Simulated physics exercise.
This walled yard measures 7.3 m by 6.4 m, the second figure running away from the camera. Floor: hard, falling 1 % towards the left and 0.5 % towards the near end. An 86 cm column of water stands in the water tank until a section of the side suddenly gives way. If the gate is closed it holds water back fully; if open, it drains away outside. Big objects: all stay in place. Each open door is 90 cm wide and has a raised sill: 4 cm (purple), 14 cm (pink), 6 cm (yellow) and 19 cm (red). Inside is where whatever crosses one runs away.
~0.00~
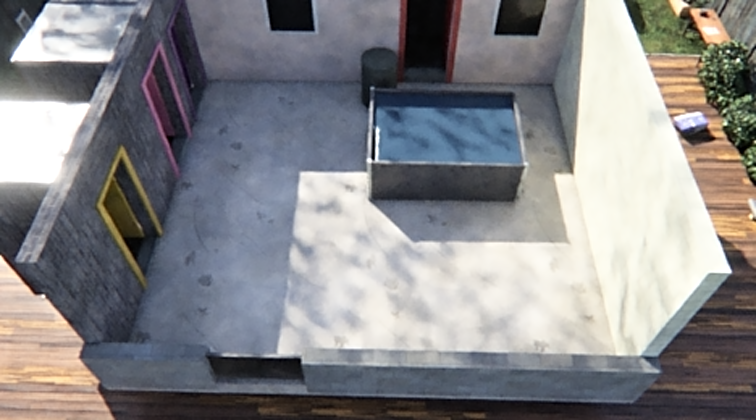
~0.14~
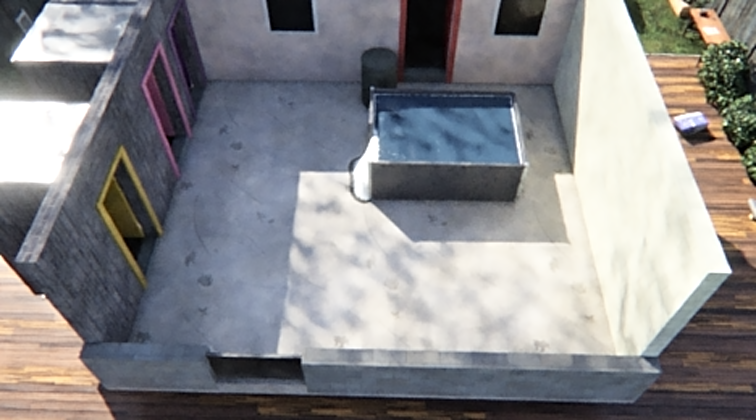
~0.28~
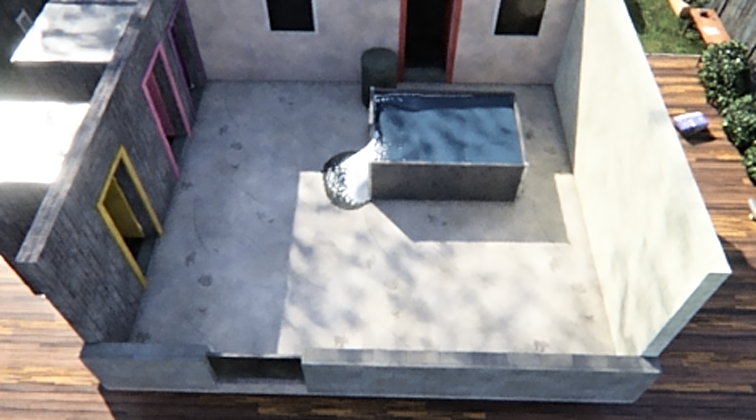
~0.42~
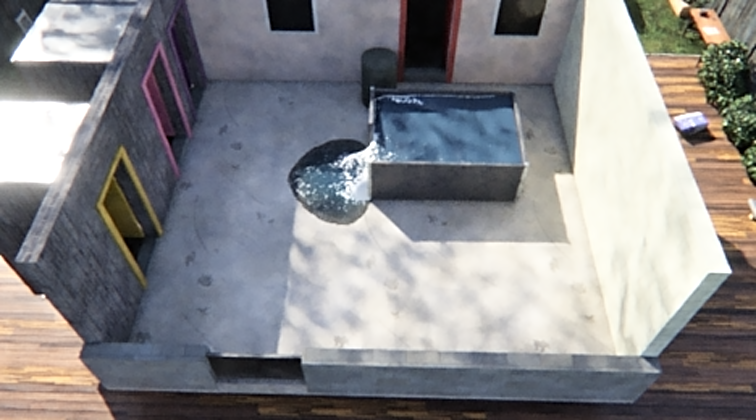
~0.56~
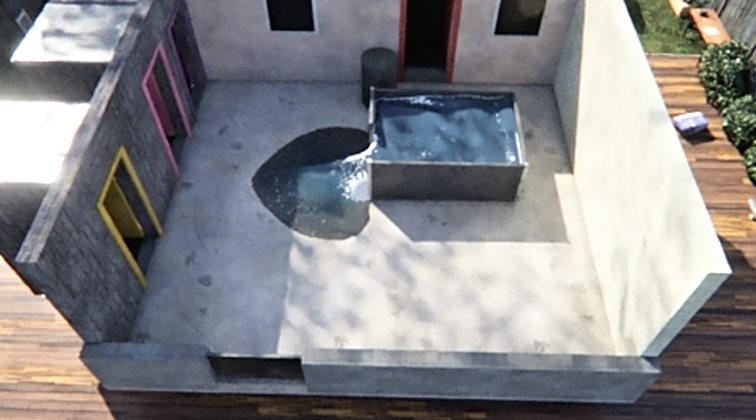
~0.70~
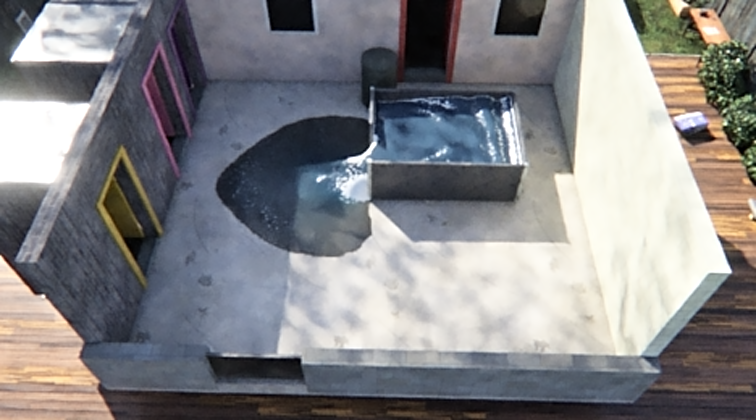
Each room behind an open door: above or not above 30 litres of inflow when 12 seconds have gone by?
Purple door: Above, pink door: Above, yellow door: Above, red door: Not above.
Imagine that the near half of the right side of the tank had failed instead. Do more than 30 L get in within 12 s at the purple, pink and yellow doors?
Then it goes purple too high, pink fine, yellow too high.
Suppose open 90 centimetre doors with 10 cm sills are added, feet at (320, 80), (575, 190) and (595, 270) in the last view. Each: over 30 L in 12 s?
So, in the order given, it's shy of the mark, then shy of the mark, then shy of the mark.
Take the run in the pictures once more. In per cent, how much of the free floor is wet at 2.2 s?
About 45 per cent.
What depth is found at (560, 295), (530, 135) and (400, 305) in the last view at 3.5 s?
In that order: 0, 0 and 0 cm.
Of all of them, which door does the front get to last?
The answer is the red door.
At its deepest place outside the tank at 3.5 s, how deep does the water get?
It gets to some 32 cm.
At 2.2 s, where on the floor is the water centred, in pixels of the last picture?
The water's centre sits at about (358, 176).
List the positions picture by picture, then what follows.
In the first frame, the water tank at (445, 128) is whole and still, 86 cm deep.
In the second frame, the front is at (359, 160), 0.5 m from the gap at (372, 166); 0.2 m2 of floor is under water; 86 cm left at the back of the water tank.
In the third frame, water pours out at (372, 167) and has run 0.9 m, to (330, 164); typically 12 cm deep outside, 86 cm at the water tank's back.
In the fourth frame, water pours out at (372, 168) and has run 1.5 m, to (293, 178); typically 8 cm deep outside, 86 cm at the water tank's back.
In the fifth frame, water pours out at (372, 168) and has run 2.1 m, to (259, 185); typically 6 cm deep outside, 84 cm at the water tank's back.
In the sixth frame, the front is at (222, 187), 2.7 m from the gap at (372, 167); 6.1 m2 of floor is under water; 76 cm left at the back of the water tank.
After 1.4 s water covers 35 % of the floor and is deepest (48 cm) near (364, 182); purple door not reached, pink door 23 cm at the sill, 11 L in, yellow door 13 cm at the sill, 2 L in, red door not reached.
After 2.2 s water covers 45 % of the floor and is deepest (46 cm) near (122, 365); purple door 16 cm at the sill, 20 L in, pink door 32 cm at the sill, 78 L in, yellow door 21 cm at the sill, 63 L in, red door not reached.
After 3.5 s water covers 45 % of the floor and is deepest (32 cm) near (122, 365); purple door 16 cm at the sill, 93 L in, pink door 22 cm at the sill, 164 L in, yellow door 17 cm at the sill, 152 L in, red door not reached.
After 7.0 s water covers 85 % of the floor and is deepest (20 cm) near (122, 365); purple door 13 cm at the sill, 223 L in, pink door 13 cm at the sill, 206 L in, yellow door 12 cm at the sill, 297 L in, red door 2 cm at the sill, 0 L in.
After 12.0 s water covers 100 % of the floor and is deepest (14 cm) near (122, 365); purple door 9 cm at the sill, 307 L in, pink door 10 cm at the sill, 206 L in, yellow door 11 cm at the sill, 386 L in, red door 2 cm at the sill, 0 L in.
